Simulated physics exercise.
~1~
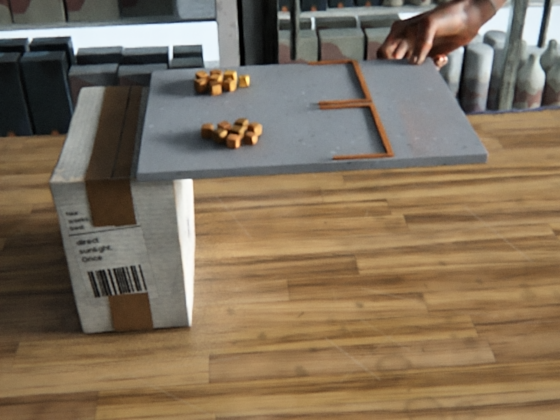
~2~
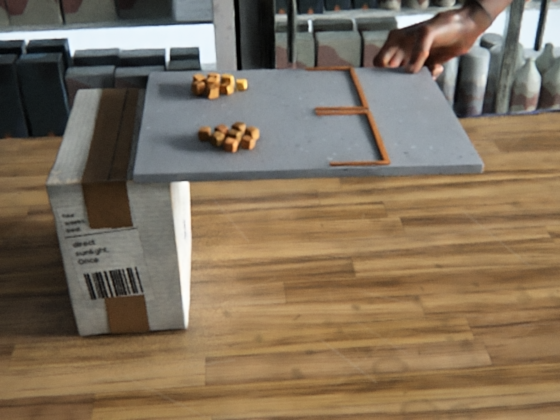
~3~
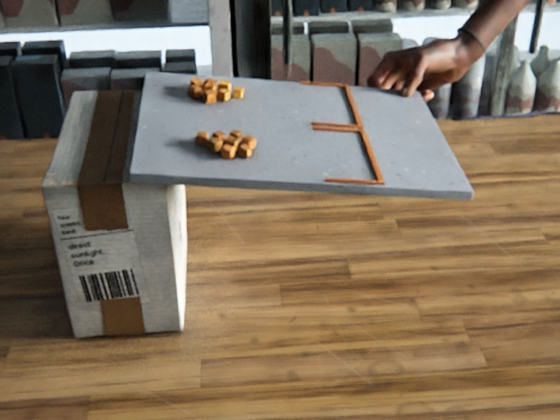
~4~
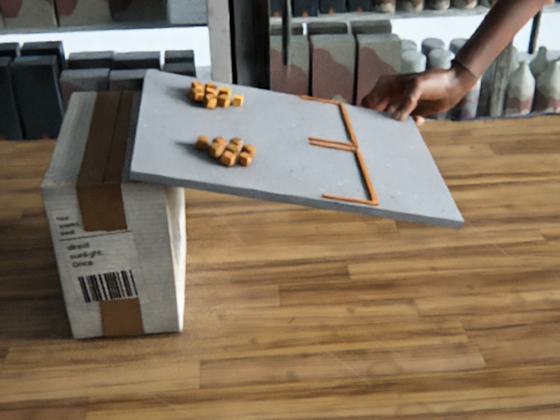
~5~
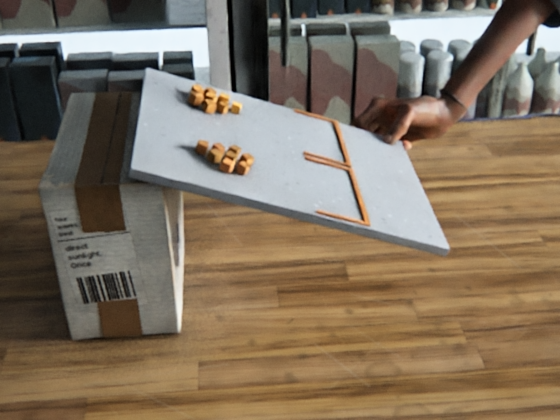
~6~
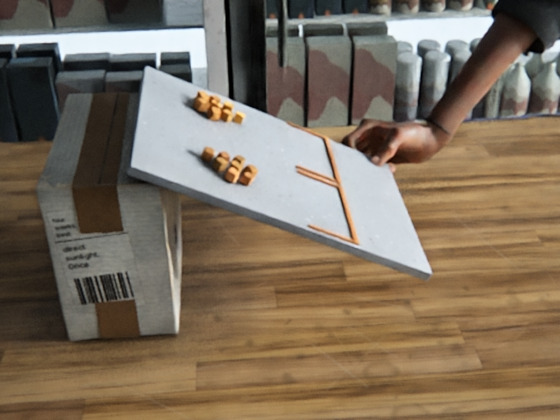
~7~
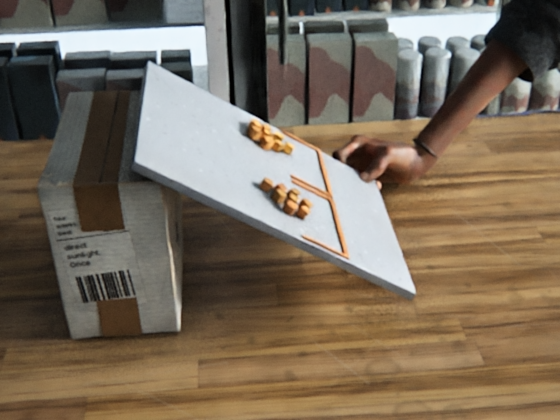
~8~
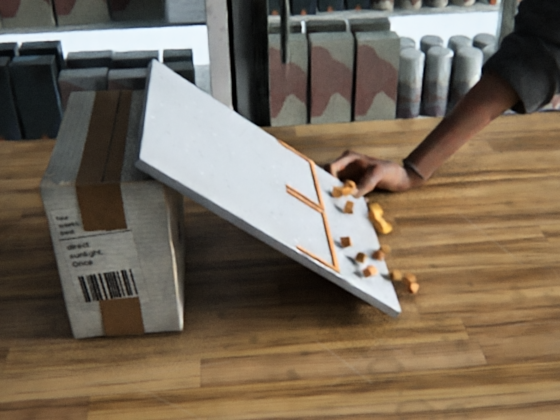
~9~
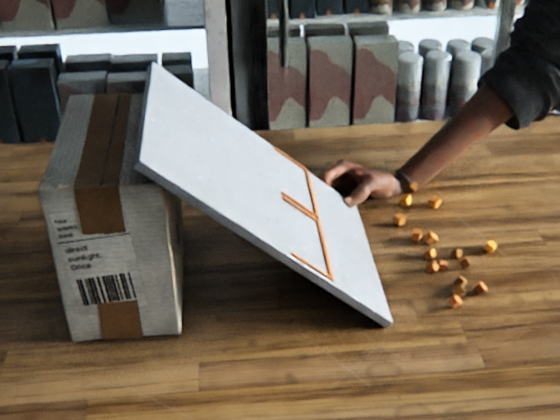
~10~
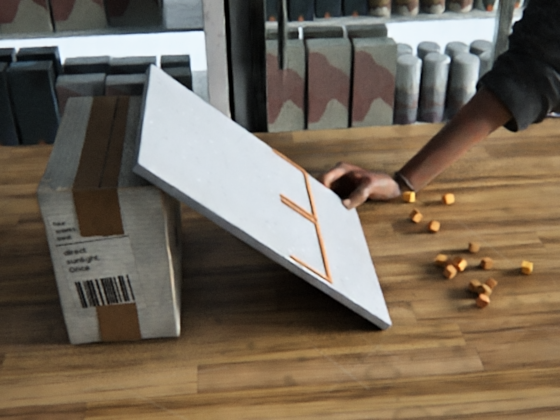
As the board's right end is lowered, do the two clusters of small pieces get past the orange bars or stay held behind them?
Both the nearer and the farther cluster get past the bars, and their pieces end up scattered on the counter.
